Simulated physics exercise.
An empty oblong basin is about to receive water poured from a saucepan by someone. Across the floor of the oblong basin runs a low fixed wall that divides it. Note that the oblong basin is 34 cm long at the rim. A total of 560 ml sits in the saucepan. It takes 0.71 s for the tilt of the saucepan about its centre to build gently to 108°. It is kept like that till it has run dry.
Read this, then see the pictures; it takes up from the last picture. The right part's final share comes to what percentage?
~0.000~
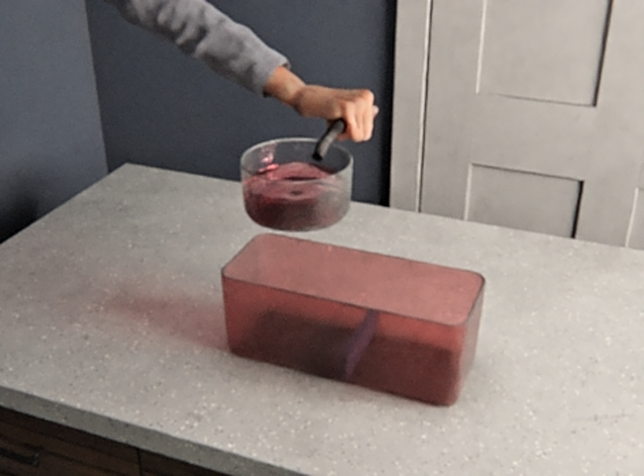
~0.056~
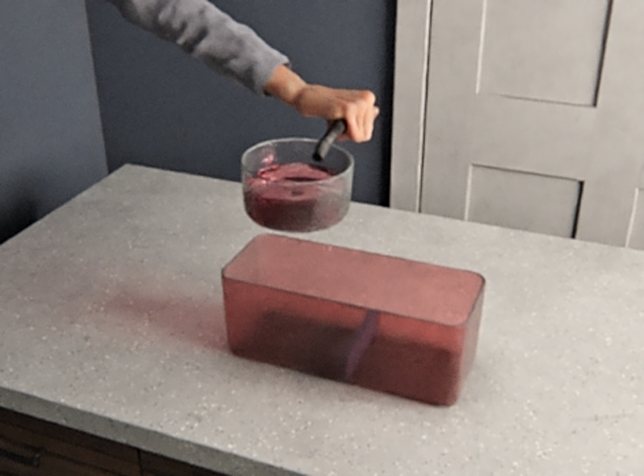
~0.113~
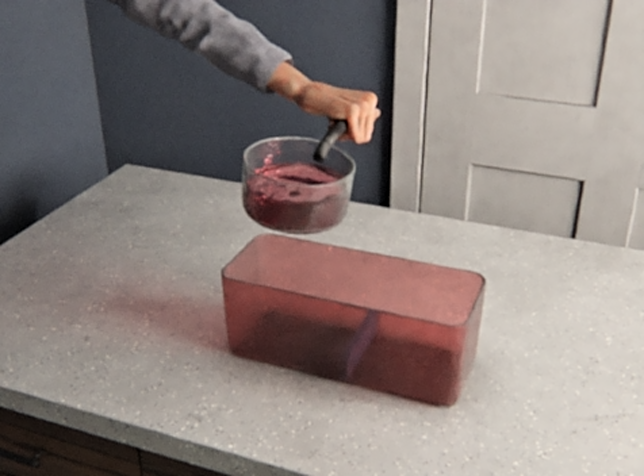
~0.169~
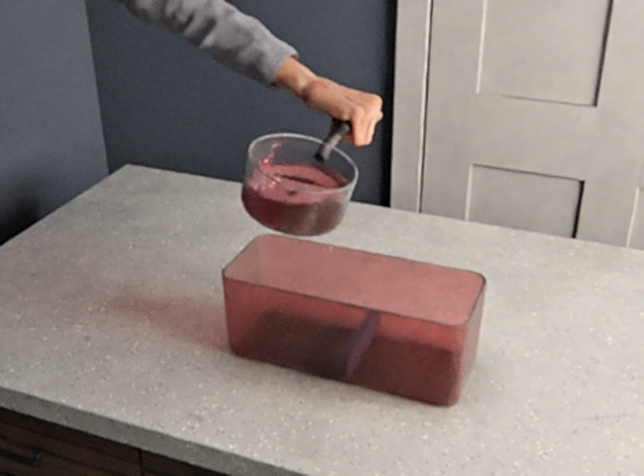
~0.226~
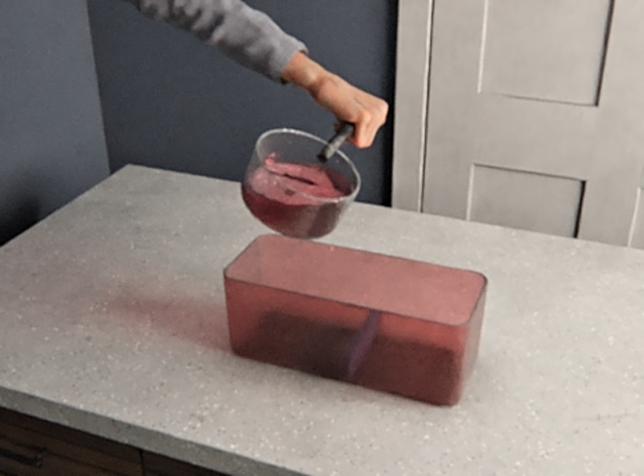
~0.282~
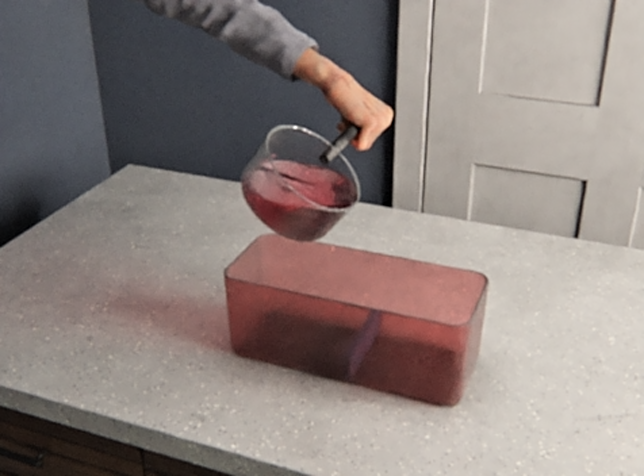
It comes to roughly 66 %.
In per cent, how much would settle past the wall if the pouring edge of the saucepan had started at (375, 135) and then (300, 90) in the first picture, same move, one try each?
The first try gives 85 percent and the second 20 percent.
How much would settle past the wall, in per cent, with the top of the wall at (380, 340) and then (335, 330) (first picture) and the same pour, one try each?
It comes to 35 per cent, and then 90 per cent.
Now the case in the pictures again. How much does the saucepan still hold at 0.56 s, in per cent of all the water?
Close to 28 in a hundred.
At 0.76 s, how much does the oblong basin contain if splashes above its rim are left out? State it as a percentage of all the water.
Looks like about 90 % of the whole amount.
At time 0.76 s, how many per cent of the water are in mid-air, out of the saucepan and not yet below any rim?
Roughly 6 %.
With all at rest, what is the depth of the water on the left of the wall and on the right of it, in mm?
Once settled, the left stands around 8 mm and the right around 20 mm.
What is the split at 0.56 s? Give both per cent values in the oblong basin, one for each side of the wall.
Lab note: Left near 1 %, right near 38.
By 0.56 s the tilt is 97° and 27 per cent is still to pour, 1 is left of the wall and 37 right of it.
By 0.76 s the tilt is 108° and 5 per cent is still to pour, 23 is left of the wall and 66 right of it.
By 0.98 s the tilt is 108° and 0 per cent is still to pour, 33 is left of the wall and 66 right of it.
By 1.21 s the tilt is 108° and 0 per cent is still to pour, 34 is left of the wall and 66 right of it.
At rest 34 per cent lies left of the wall, 66 right of it and 0 outside.
